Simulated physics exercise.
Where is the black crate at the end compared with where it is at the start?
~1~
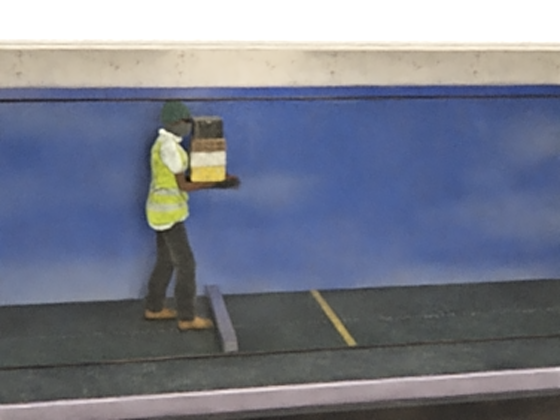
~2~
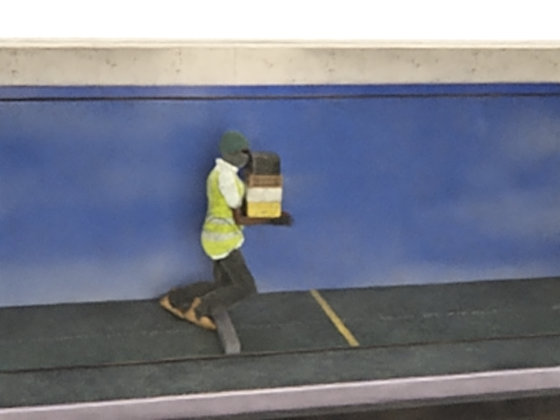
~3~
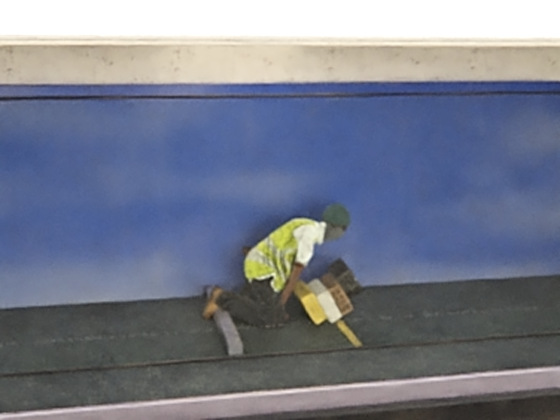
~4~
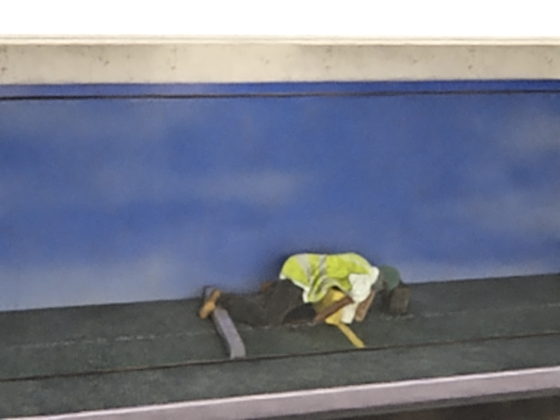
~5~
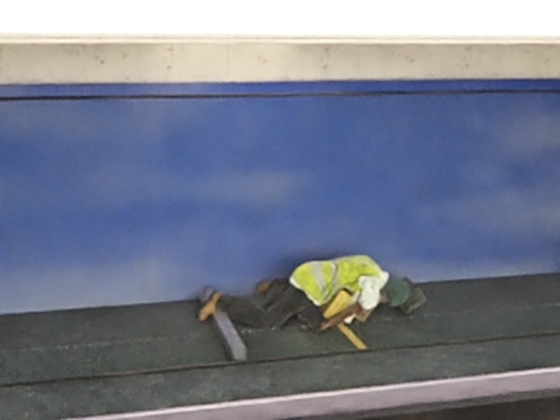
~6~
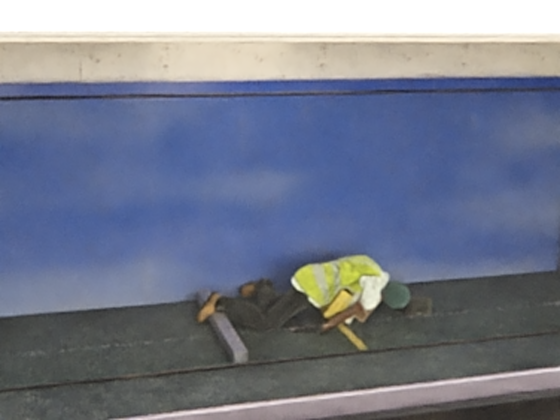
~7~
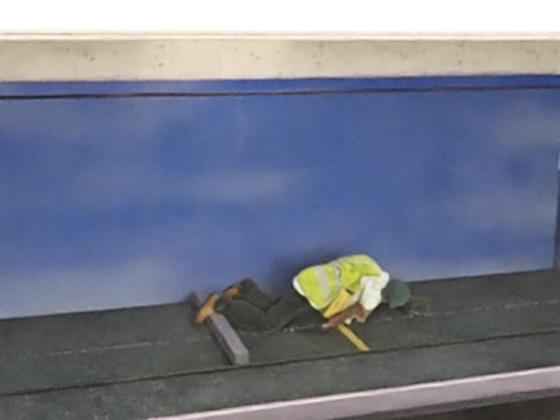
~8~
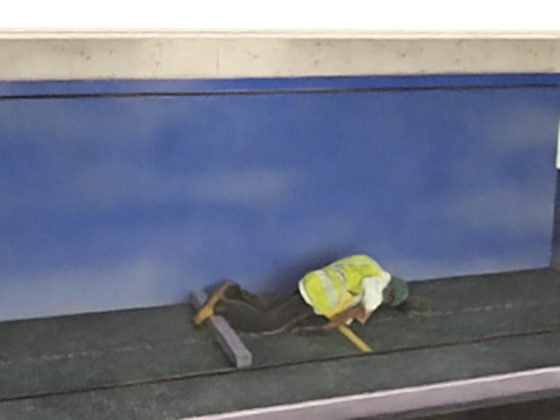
At the start the black crate is on top of the stack on the person's forearms, and at the end it lies on the floor farther right, past the yellow line and just beyond the person's head.
On a dark floor beside a blue wall, a person in a yellow vest holding stacked boxes behind a low rail drops to the knees, pitches forward to the right and spills the stack, then lies slumped over the boxes with their head past the yellow line.
